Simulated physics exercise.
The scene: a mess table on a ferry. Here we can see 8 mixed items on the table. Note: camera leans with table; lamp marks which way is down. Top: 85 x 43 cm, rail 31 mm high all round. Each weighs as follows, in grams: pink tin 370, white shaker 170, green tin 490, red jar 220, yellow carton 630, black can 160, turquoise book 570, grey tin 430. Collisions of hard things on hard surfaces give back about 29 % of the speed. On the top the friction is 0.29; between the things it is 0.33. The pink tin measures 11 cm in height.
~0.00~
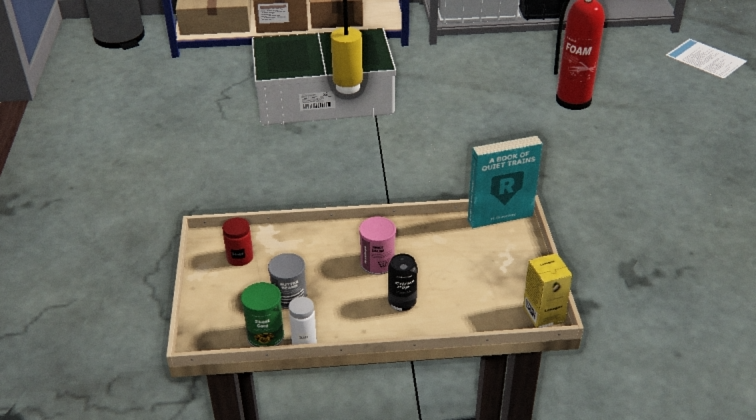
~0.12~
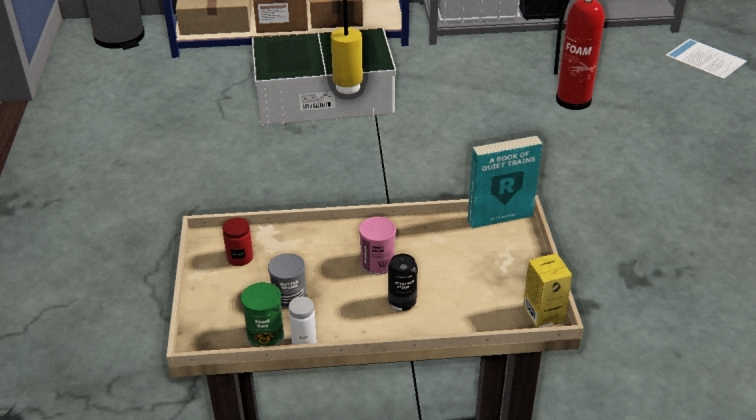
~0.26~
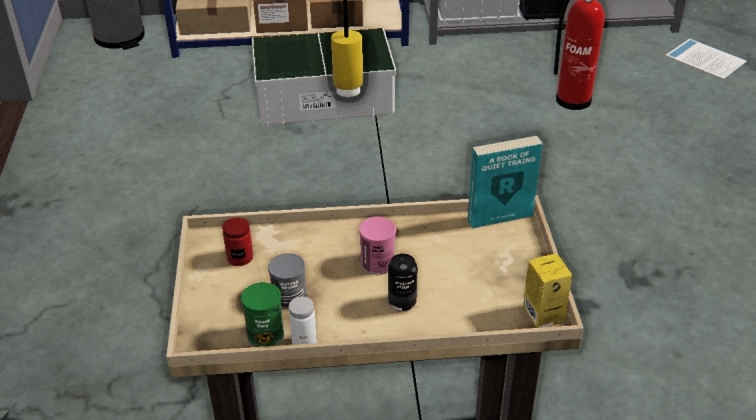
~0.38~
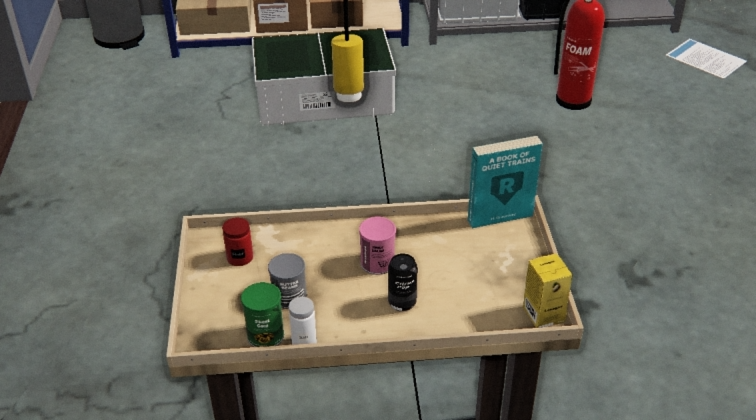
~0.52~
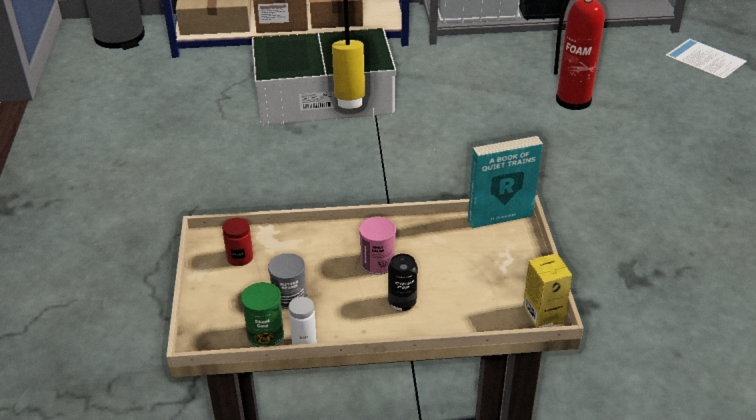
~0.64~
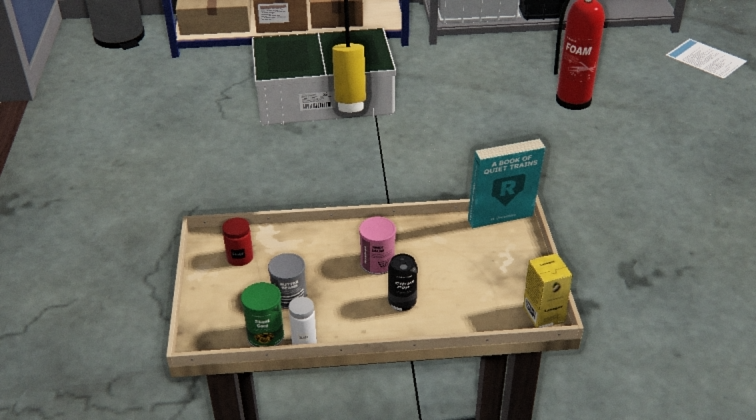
Grey-floored room, a hanging yellow cylinder shifting slightly lower in view beyond a railed table where tins, carton and book stay still.
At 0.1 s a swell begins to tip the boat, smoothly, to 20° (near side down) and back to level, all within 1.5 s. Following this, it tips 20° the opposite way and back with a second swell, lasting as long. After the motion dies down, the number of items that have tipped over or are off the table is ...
... just one.
Around 1.04 s, boat heeled 17°, near side down; pink tin shifted 4 cm near (379, 257); turquoise book on its side; black can shifted 4 cm.
Around 2.44 s, boat heeled 19°, far side down; pink tin shifted 5 cm near (380, 262); white shaker shifted 2 cm near (303, 319); turquoise book on its side.
Finally (3.6 s), on their side or leaning hard on the table, turquoise book; not toppled but over 5 cm from the start, white shaker, green tin and yellow carton; the other 4 still in place (within 5 cm). Final places as that camera would see them, pink tin near (378, 245), white shaker near (302, 300).
